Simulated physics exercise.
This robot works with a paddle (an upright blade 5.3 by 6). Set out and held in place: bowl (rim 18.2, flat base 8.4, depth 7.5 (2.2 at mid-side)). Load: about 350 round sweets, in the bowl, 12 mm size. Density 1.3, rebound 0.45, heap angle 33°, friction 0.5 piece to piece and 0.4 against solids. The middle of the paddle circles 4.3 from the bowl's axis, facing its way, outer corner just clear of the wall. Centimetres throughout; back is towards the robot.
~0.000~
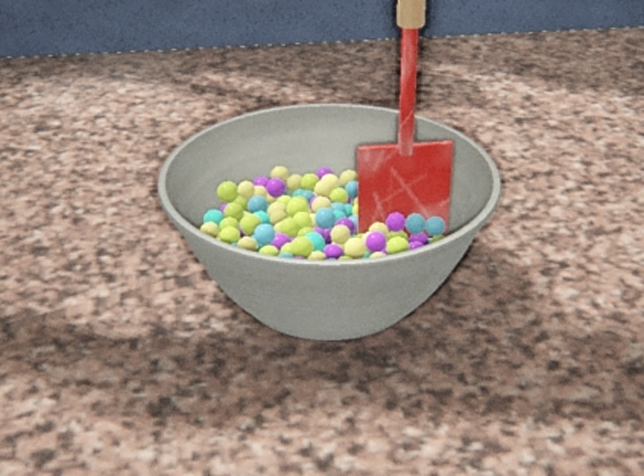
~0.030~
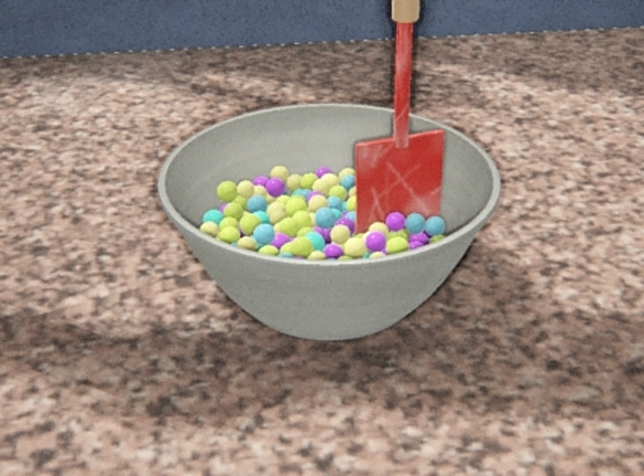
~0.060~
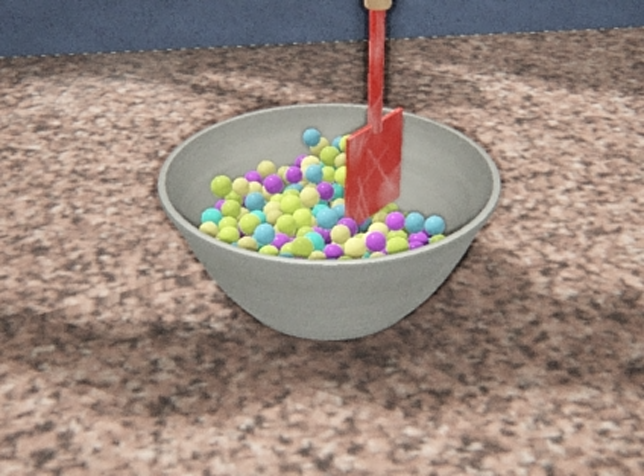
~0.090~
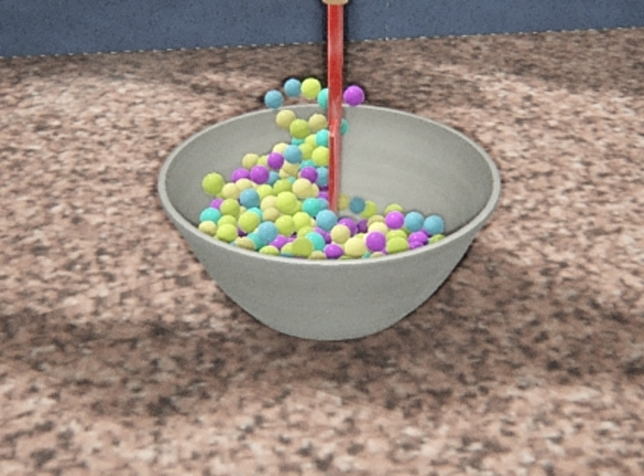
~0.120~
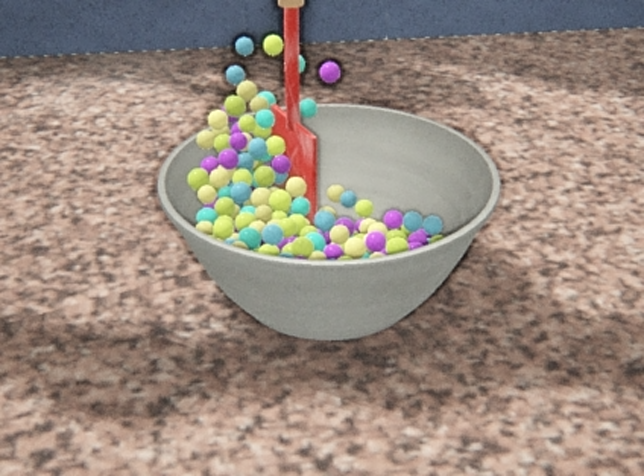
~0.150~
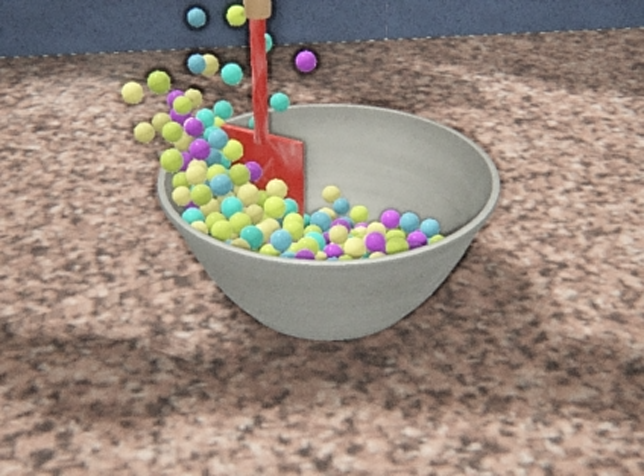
The clip opens on a grey bowl of small colourful balls on a speckled surface, with a red paddle upright at the right. The paddle swings leftward through the bowl, turning as it goes and heaping the balls on the left, until several are in the air above and beyond the left rim.
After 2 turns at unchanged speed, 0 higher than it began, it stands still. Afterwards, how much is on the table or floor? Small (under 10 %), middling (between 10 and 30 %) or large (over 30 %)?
On the table or floor the share is large, over 30 %.
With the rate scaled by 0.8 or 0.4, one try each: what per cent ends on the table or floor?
Some 45 and 20 per cent.
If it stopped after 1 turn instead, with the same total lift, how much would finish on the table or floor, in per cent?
It would be near 35 per cent.
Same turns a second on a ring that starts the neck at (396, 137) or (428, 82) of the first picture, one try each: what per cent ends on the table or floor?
About 50 and 0 per cent.
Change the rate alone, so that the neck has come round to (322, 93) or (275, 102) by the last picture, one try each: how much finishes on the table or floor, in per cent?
About 35 and 45 per cent.
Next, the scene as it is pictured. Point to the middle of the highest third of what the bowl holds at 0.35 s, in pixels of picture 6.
Near (422, 175).
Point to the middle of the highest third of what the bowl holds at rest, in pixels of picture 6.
At about (331, 252).
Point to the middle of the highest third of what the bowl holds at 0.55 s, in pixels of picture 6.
Around (282, 259).
After 0.35 s, 6° round, highest piece 14 above the table; 237 in the bowl, 32 on the table or floor, 79 in flight or on the tool.
After 0.55 s, 227° round, highest piece 10 above the table; 190 in the bowl, 131 on the table or floor, 27 in flight or on the tool.
After 0.85 s, 0° round, highest piece 6 above the table; 180 on the table or floor, 168 in the bowl.
After 1.55 s, 0° round, highest piece 4 above the table; 180 on the table or floor, 168 in the bowl.
At rest, 180 on the table or floor, 168 in the bowl. That is 52 % on the table or floor.
